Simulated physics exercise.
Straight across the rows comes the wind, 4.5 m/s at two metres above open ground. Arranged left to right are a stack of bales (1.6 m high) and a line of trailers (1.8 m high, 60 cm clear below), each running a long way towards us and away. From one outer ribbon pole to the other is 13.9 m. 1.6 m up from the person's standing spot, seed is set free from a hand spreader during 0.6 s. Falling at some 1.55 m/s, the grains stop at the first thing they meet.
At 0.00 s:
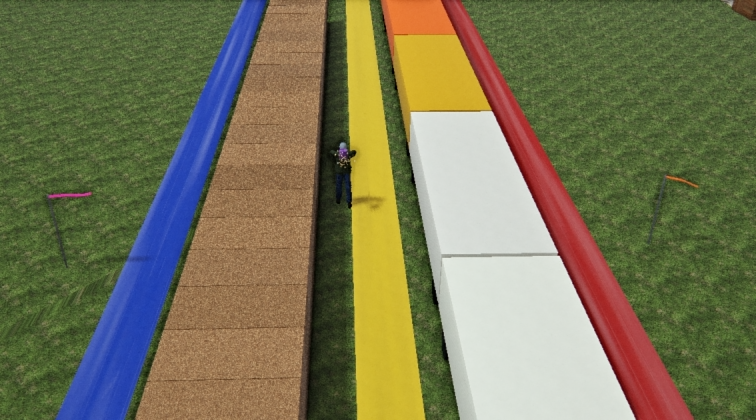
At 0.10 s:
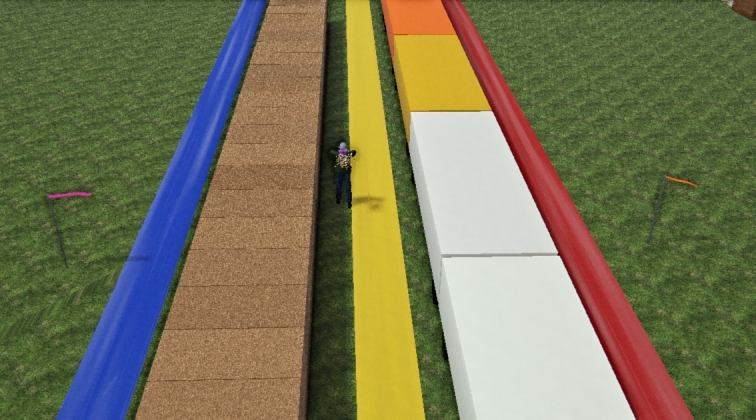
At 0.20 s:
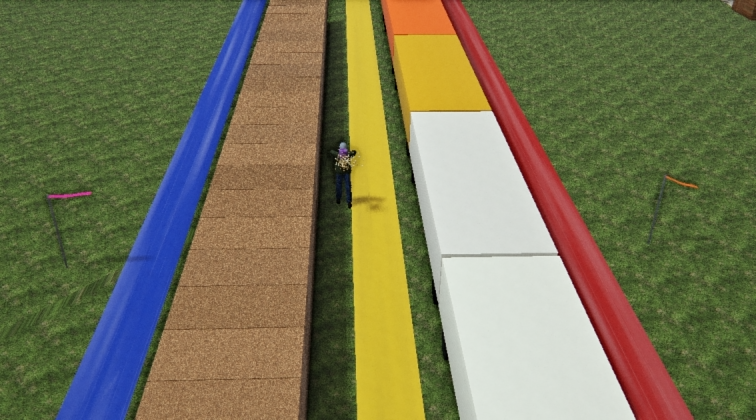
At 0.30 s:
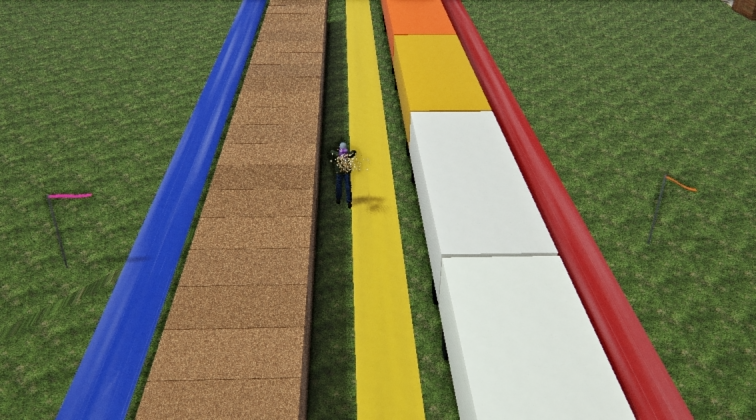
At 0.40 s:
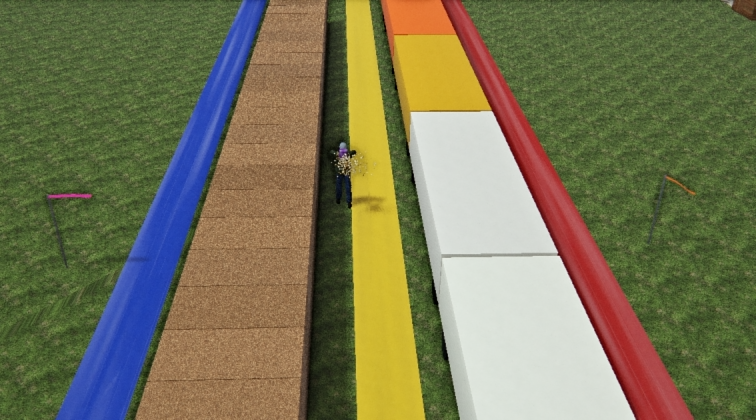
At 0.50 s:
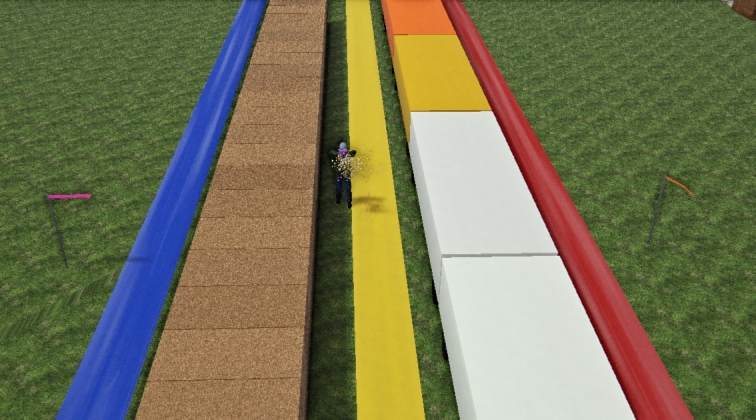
A small cloud of pale grains leaves a dark-clothed figure's hand spreader and spreads slightly to the right, while the figure stays in place and the ribbons on the outer poles stir a little. Grass surrounds the long rows, seen from high above by a still camera. Left to right lie a blue strip, brown bales, a yellow strip, white, yellow and orange trailers, and a red strip.
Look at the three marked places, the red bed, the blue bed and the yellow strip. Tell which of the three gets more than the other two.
I would say the yellow one.
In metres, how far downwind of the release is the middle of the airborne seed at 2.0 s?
Estimate: Near 0.0 m.
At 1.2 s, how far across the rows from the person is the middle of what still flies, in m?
0.5 m.
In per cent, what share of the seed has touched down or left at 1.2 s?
About 3 %.
After 1.2 s, 97 % is in the air or yet to come; 0 % lies on the red bed, 2 % on the yellow strip and 0 % on the blue bed; the middle of what still flies is 0.9 m above the low ground, near (361, 185).
After 2.0 s, 43 % is in the air or yet to come; 0 % lies on the red bed, 21 % on the yellow strip and 0 % on the blue bed; the middle of what still flies is 0.4 m above the low ground, near (353, 202).
After 3.5 s, 2 % is in the air or yet to come; 0 % lies on the red bed, 29 % on the yellow strip and 0 % on the blue bed.
After 8.0 s, 0 % is in the air or yet to come; 0 % lies on the red bed, 29 % on the yellow strip and 0 % on the blue bed.
After 45.0 s, 0 % is in the air or yet to come; 0 % lies on the red bed, 29 % on the yellow strip and 0 % on the blue bed.
